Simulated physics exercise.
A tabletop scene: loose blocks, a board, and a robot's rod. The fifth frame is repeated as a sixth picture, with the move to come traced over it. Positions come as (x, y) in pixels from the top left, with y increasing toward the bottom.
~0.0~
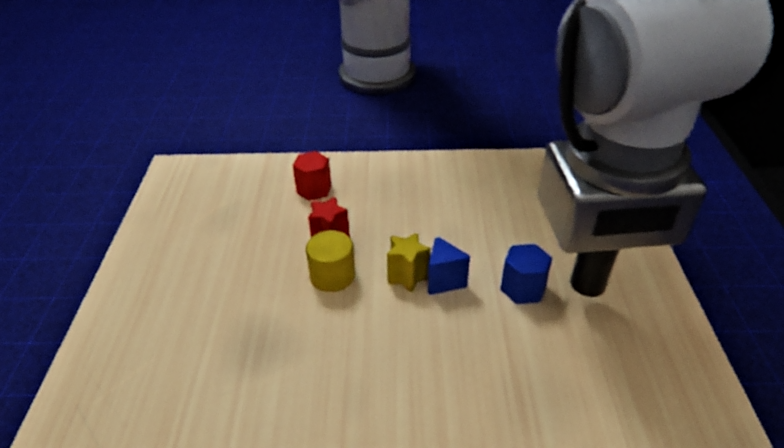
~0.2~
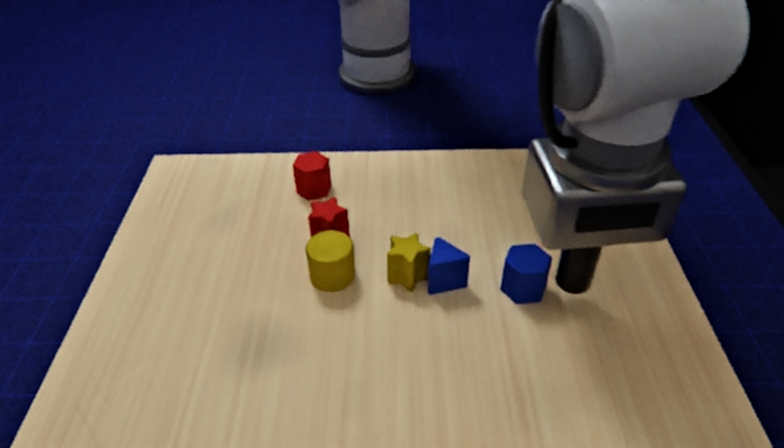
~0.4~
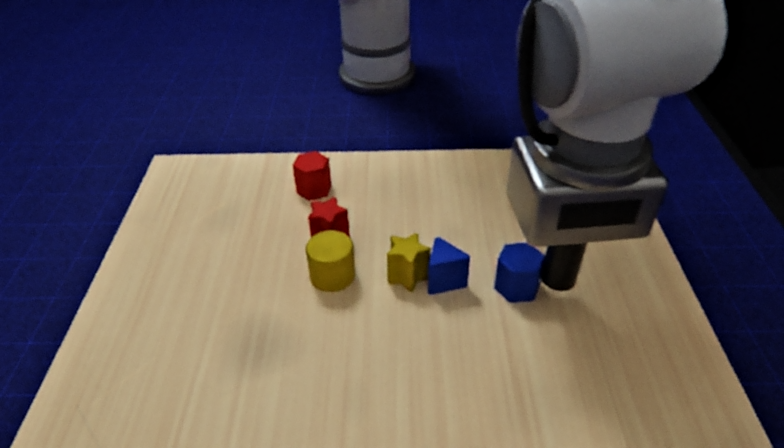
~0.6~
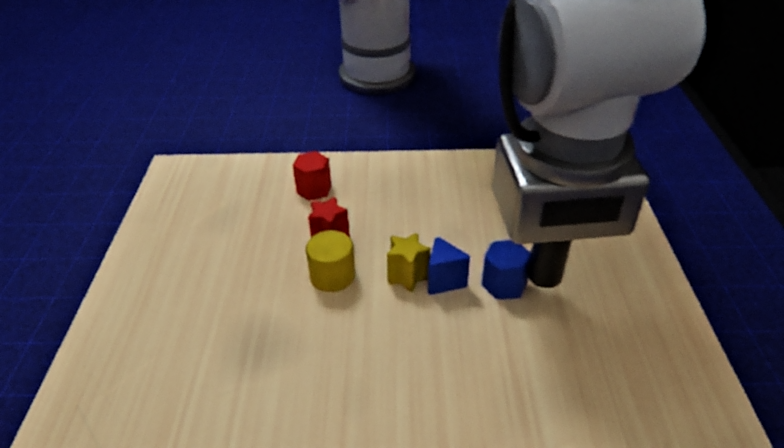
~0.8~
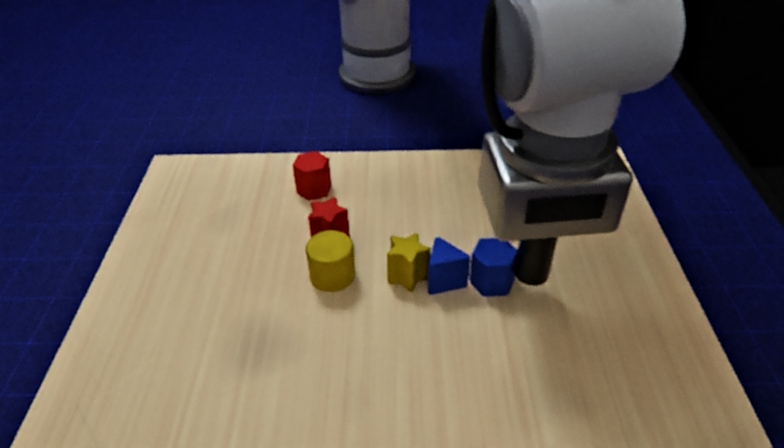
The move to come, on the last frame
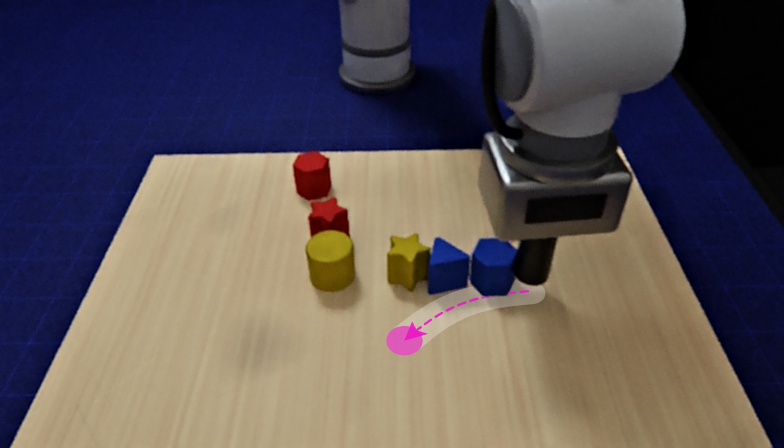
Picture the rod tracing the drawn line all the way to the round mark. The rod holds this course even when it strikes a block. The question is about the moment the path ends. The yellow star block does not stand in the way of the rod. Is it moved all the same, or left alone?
Somewhere new.
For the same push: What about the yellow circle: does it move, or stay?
That block remains where it is.
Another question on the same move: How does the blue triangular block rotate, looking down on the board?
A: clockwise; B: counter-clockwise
Option A.
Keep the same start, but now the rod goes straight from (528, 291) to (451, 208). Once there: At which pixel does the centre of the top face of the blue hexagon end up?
Its top centre is at about (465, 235).
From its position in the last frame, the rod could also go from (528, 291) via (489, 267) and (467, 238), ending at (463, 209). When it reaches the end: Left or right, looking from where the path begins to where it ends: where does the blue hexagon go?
Its shift is leftward.
The drawn path runs from (528, 291) over (482, 298) and (441, 314) to (404, 340).
What follows on the original path. One third of the way, rod (484, 280); yellow star block (397, 243); blue triangular block (428, 254), turned 30° clockwise; blue hexagon (460, 245), turned 20° clockwise.
Two thirds of the way, rod (440, 297); yellow star block (391, 242); blue triangular block (420, 253), turned 30° clockwise; blue hexagon (455, 245), turned 35° clockwise.
At the end, rod (404, 323); yellow circle not moved; yellow star block (391, 242); blue triangular block (420, 253), turned 30° clockwise; blue hexagon (455, 245), turned 35° clockwise.
